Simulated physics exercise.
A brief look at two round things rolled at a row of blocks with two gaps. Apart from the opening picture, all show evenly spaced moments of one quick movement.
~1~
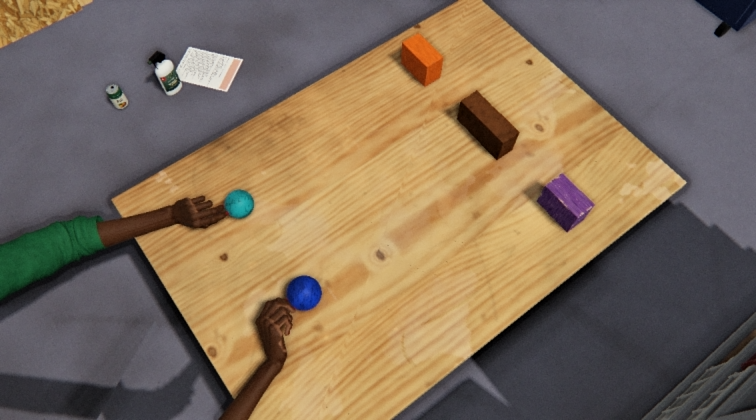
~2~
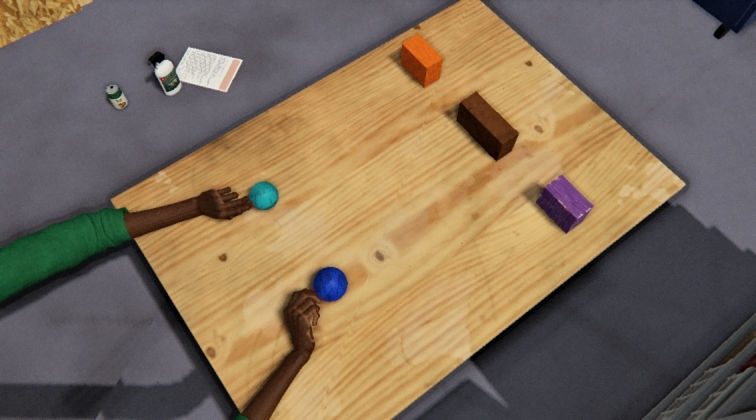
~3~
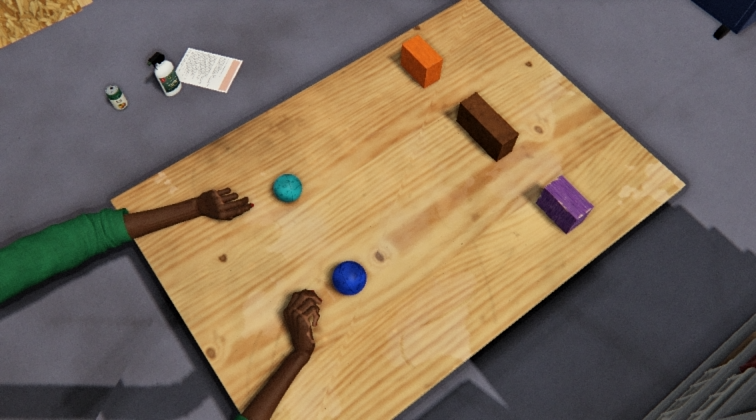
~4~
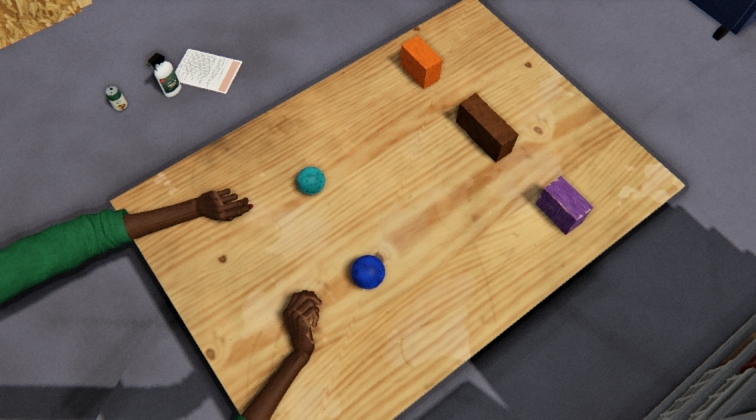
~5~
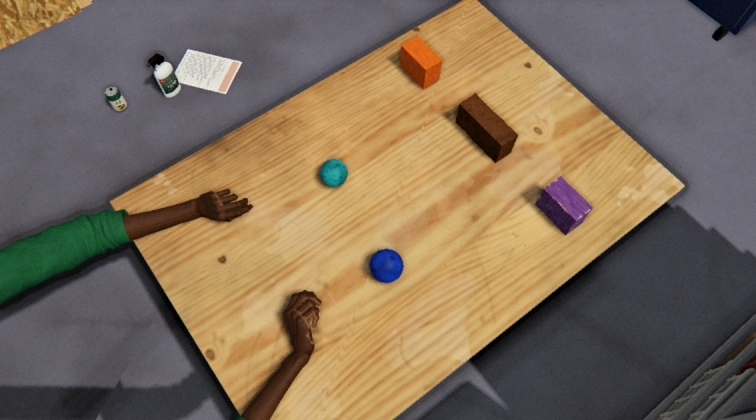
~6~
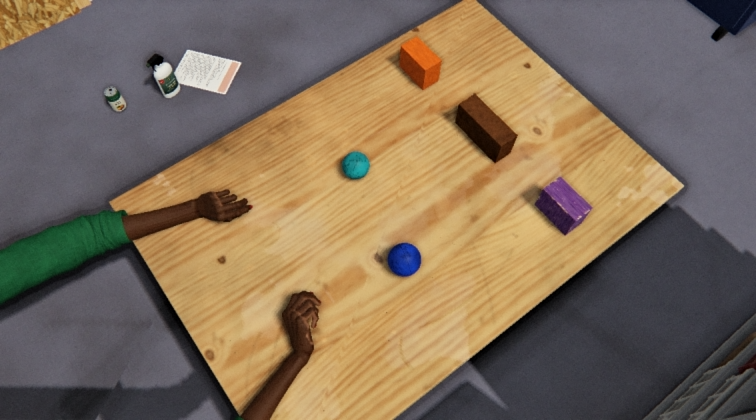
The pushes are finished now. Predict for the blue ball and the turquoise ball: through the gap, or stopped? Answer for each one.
I bet the blue ball does not make it across; I bet the turquoise ball does not make it across.
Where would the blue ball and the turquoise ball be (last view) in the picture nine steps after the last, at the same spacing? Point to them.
The blue ball ends up near (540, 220) and the turquoise ball near (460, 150).
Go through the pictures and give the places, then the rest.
In the first frame, blue ball (304, 293) under the hand; turquoise ball (239, 204) under the hand; purple block (565, 203).
In the second frame, blue ball (330, 284); turquoise ball (264, 196).
In the third frame, blue ball (349, 278); turquoise ball (288, 188).
In the fourth frame, blue ball (368, 272); turquoise ball (311, 181).
In the fifth frame, blue ball (387, 266); turquoise ball (334, 173).
In the sixth frame, blue ball (404, 260); turquoise ball (356, 165); orange block (420, 63).
Then, 0.22 s after the last picture, blue ball heading on near (470, 237); turquoise ball heading on near (436, 138).
Then, 0.68 s after the last picture, blue ball coming back near (539, 230); turquoise ball coming back near (459, 162).
Then, 1.16 s after the last picture, blue ball coming back near (551, 261); turquoise ball coming back near (468, 196).
By the end, the blue ball is stopped; the turquoise ball is stopped.
